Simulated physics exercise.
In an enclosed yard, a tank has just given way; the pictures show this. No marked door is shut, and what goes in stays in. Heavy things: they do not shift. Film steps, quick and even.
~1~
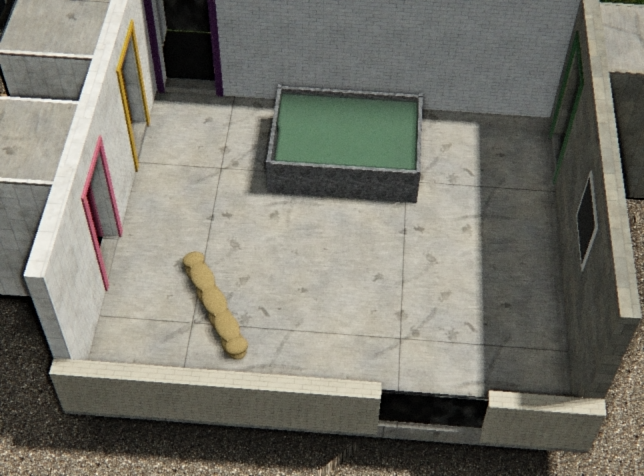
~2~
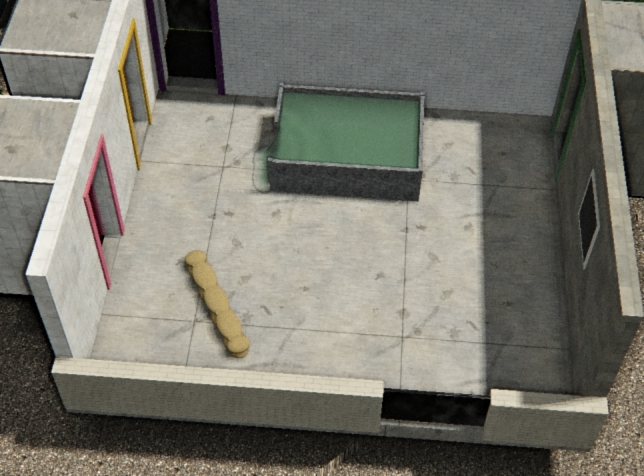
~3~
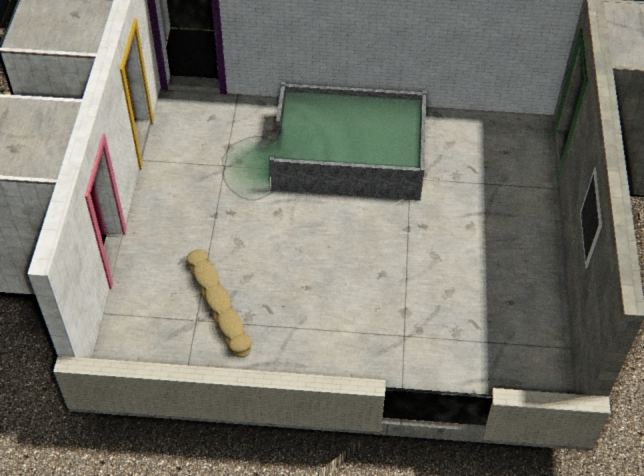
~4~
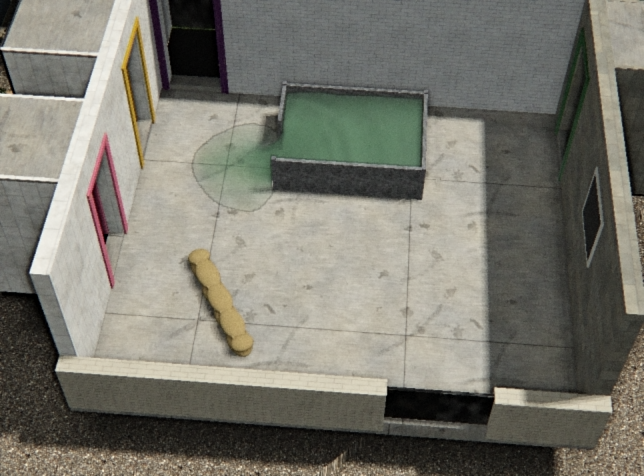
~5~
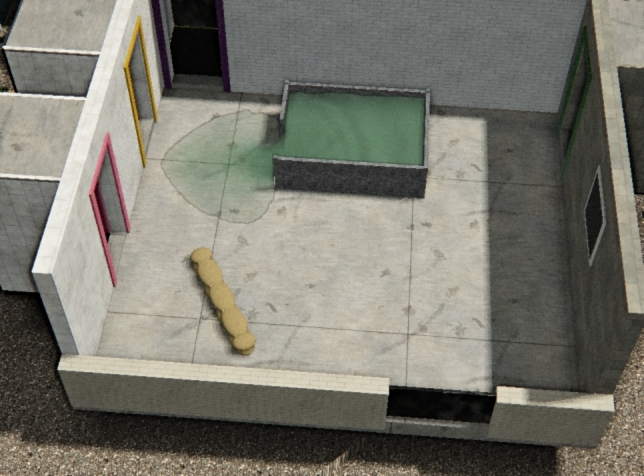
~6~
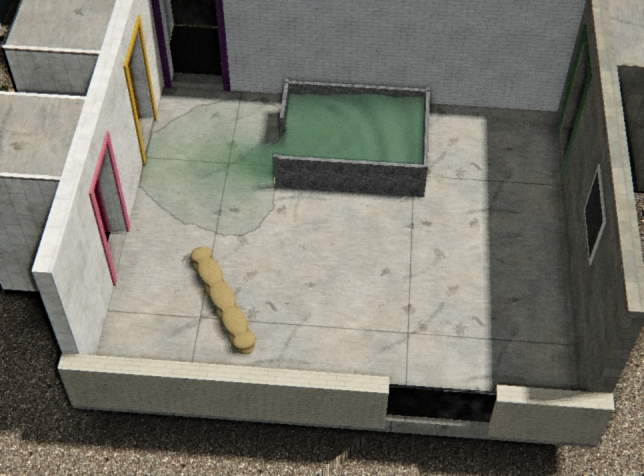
Green-tinted water pouring from the left side of a walled tank, spreading leftward across a pale yard floor past tan sandbags.
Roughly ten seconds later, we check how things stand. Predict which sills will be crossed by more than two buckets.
The purple door will be; the yellow door will be; the green door will not be; the pink door will be.
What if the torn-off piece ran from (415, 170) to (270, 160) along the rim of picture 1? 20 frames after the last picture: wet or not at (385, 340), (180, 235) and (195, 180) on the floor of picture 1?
Taken in turn they're swamped, swamped and unwetted.
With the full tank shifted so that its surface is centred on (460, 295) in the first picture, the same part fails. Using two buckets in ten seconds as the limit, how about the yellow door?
Yellow door: Undershoots.
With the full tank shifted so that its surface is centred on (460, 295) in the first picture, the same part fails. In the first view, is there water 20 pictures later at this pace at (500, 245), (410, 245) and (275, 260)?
Log: No flood; no flood; flood.
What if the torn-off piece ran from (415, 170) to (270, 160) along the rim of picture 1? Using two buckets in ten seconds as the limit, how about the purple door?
My guess is that the purple door doesn't reach the threshold.
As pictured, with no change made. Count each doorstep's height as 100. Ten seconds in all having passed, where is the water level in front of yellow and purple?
Around 60 in a hundred for the first and 70 in a hundred for the second.
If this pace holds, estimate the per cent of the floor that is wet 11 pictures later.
About 25 percent.
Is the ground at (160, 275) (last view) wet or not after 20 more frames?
I'd say drenched there.
A moment on, water covers 20 % of the floor; the purple door wet at the sill, nothing in, the yellow door over two buckets in, the green door not reached, the pink door wet at the sill, nothing in.
Next, water covers 25 % of the floor; the purple door under two buckets in, the yellow door far over two buckets in, the green door not reached, the pink door under two buckets in.
Then, water covers 35 % of the floor; the purple door over two buckets in, the yellow door far over two buckets in, the green door not reached, the pink door over two buckets in.
Later, water covers 55 % of the floor; the purple door over two buckets in, the yellow door far over two buckets in, the green door not reached, the pink door over two buckets in.
In the end, water covers 80 % of the floor; the purple door over two buckets in, the yellow door far over two buckets in, the green door wet at the sill, nothing in, the pink door far over two buckets in.
